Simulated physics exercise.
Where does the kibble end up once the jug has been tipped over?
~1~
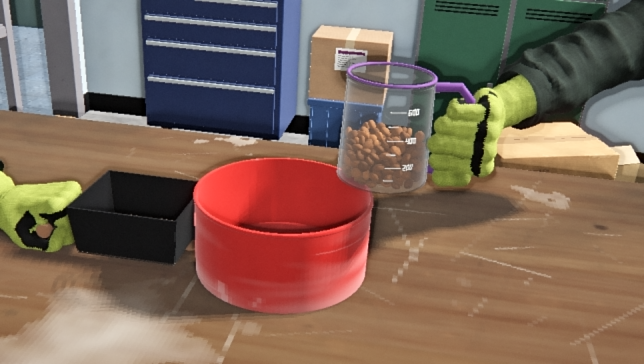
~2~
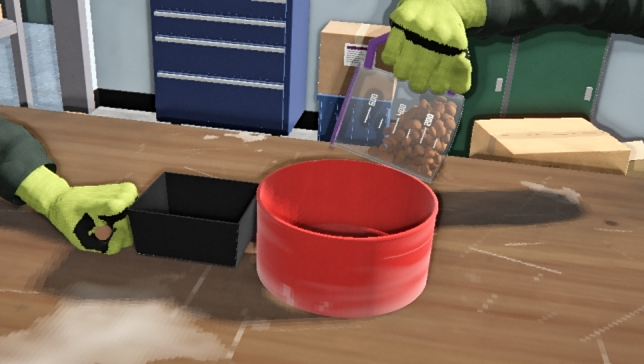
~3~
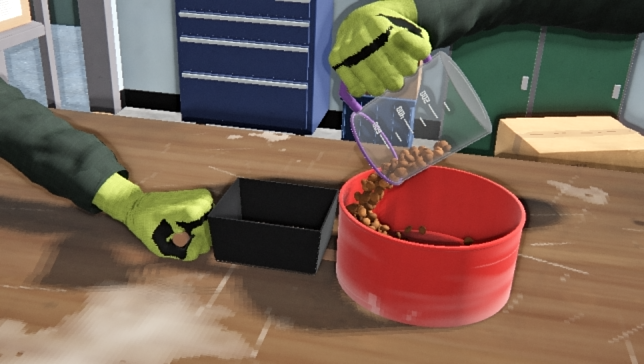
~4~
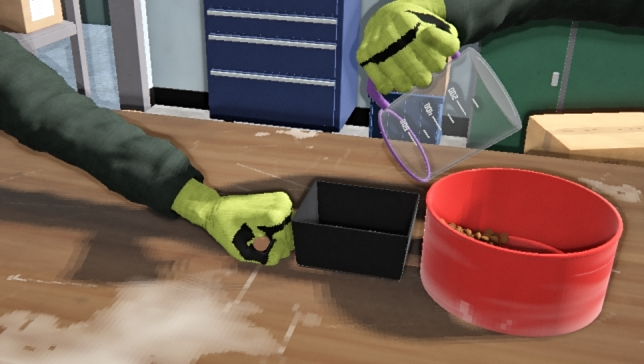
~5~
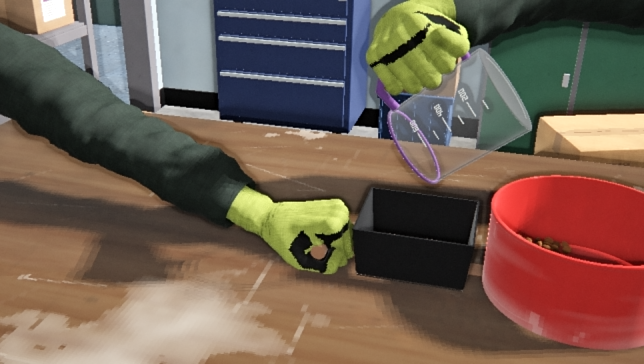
It all ends up in the red pot, with none in the black tin and none spilled on the table.
